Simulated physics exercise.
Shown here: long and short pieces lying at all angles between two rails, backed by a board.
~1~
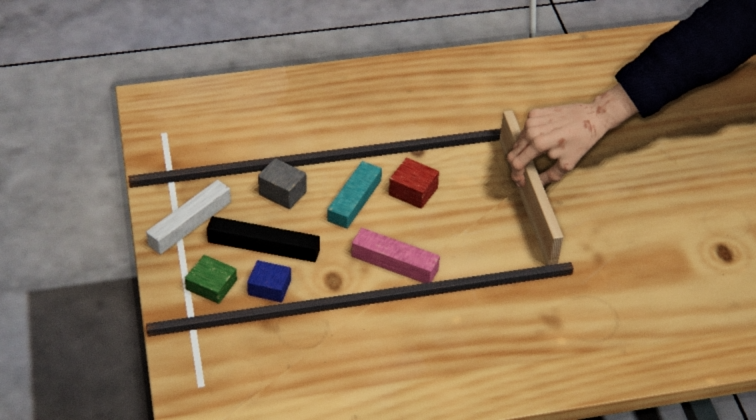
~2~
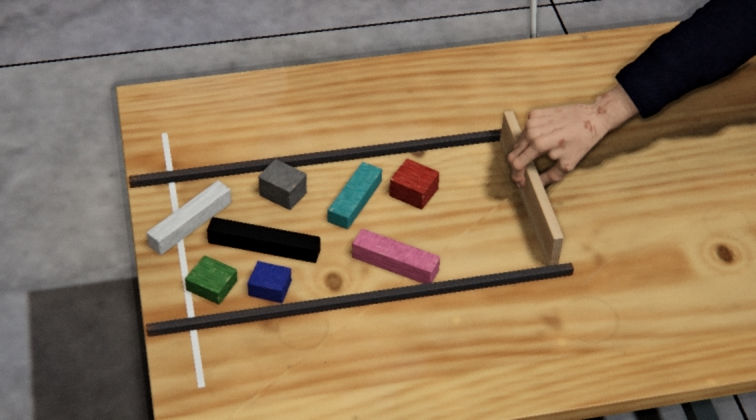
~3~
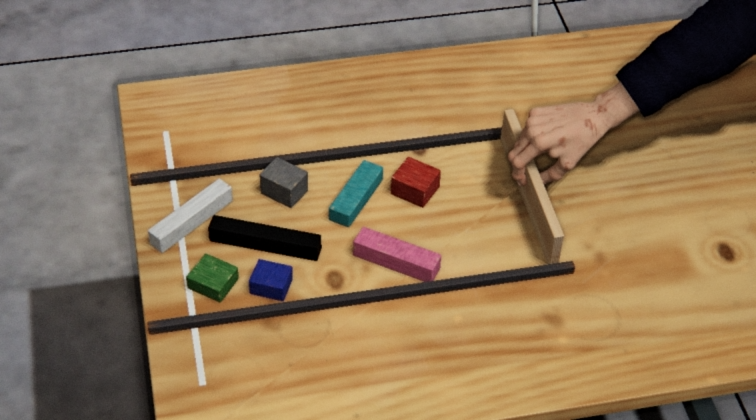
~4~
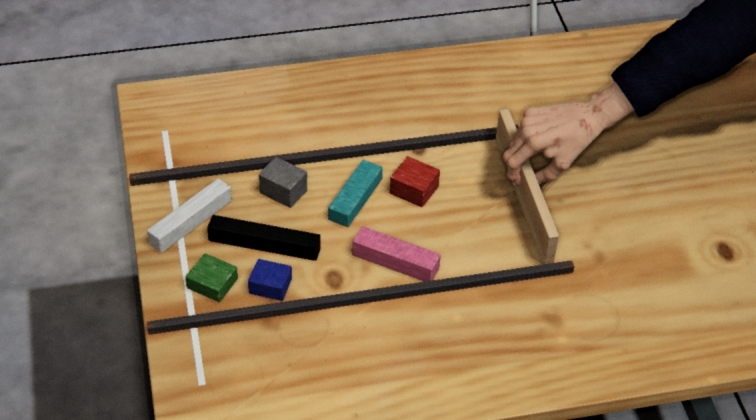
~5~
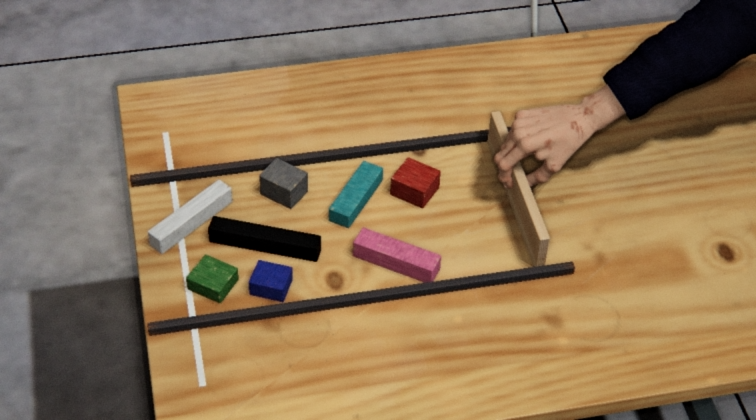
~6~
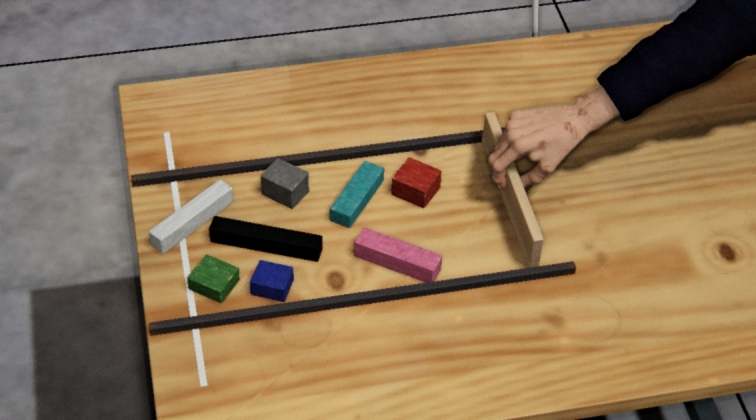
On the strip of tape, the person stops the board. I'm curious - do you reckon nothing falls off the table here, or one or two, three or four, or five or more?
I'd say three or four fall off.
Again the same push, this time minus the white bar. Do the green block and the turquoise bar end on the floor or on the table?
The green block is gone, the turquoise bar is still there.
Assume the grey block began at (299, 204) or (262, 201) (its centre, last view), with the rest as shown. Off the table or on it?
Taken in order, it does not stay and then does not stay.
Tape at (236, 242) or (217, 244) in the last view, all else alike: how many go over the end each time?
So it's 1 the first time and 1 the second time.
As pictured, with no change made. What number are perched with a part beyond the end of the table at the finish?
Result: 2.
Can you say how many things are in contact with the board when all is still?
It touches 3.
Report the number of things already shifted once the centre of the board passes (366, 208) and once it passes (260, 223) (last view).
The count reaches 4 first and 8 second.
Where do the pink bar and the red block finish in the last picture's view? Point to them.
The pink bar stops around (178, 283); the red block around (163, 236).
Early on, none off yet; white bar at rest near (192, 216); green block at rest near (214, 279); blue block at rest near (272, 281).
A while later, none off yet; white bar travelled a little near (169, 218); green block at rest near (213, 278); blue block travelled a little near (253, 289).
Finally, the number that fall off is three or four; lost, grey block, black stick, green block and white bar.
